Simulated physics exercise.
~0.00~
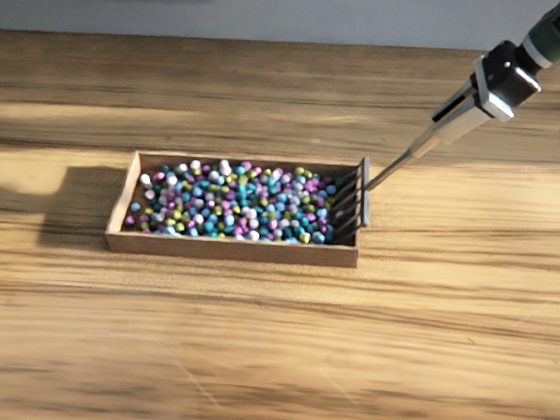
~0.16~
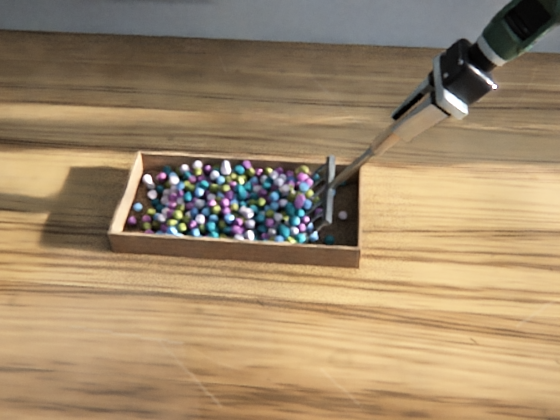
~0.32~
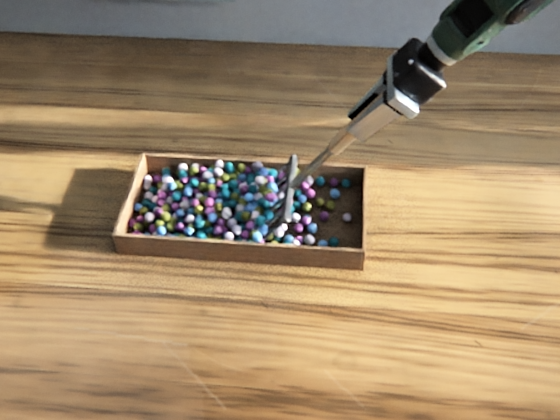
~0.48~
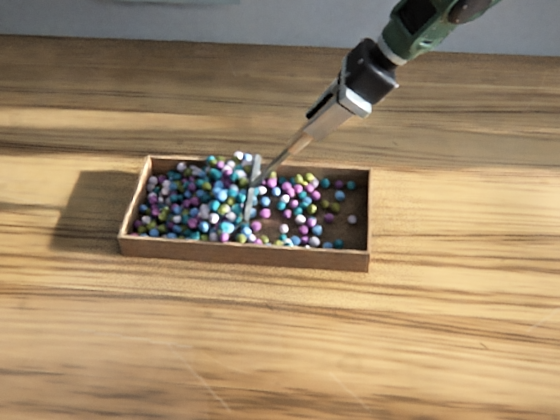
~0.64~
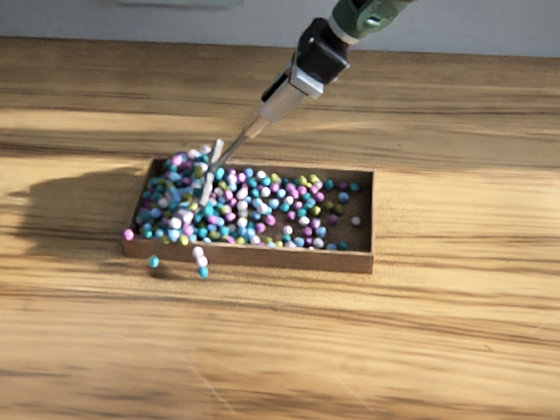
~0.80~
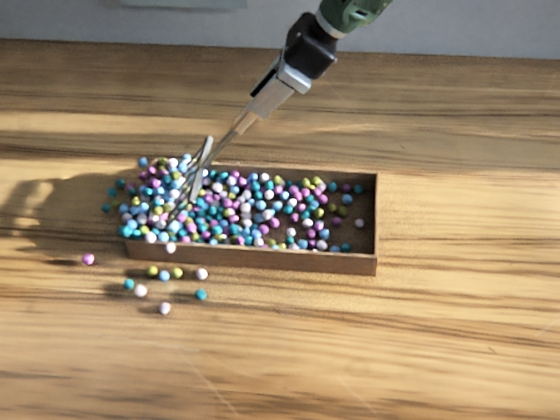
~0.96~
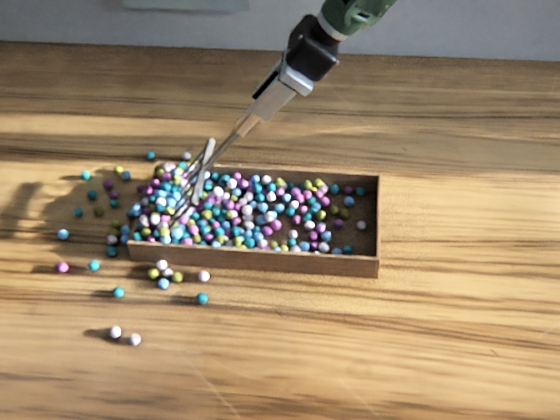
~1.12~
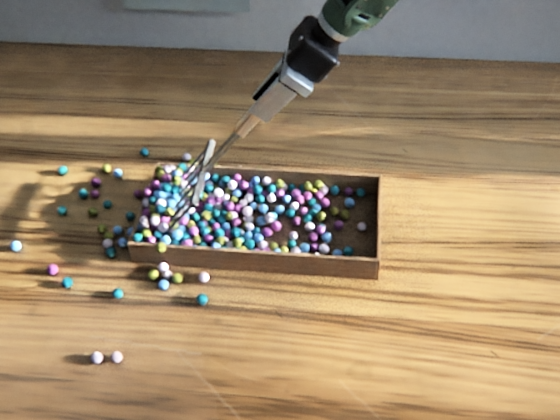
A robot arm drags a fork left through a tray of colourful balls, spilling some onto the table.
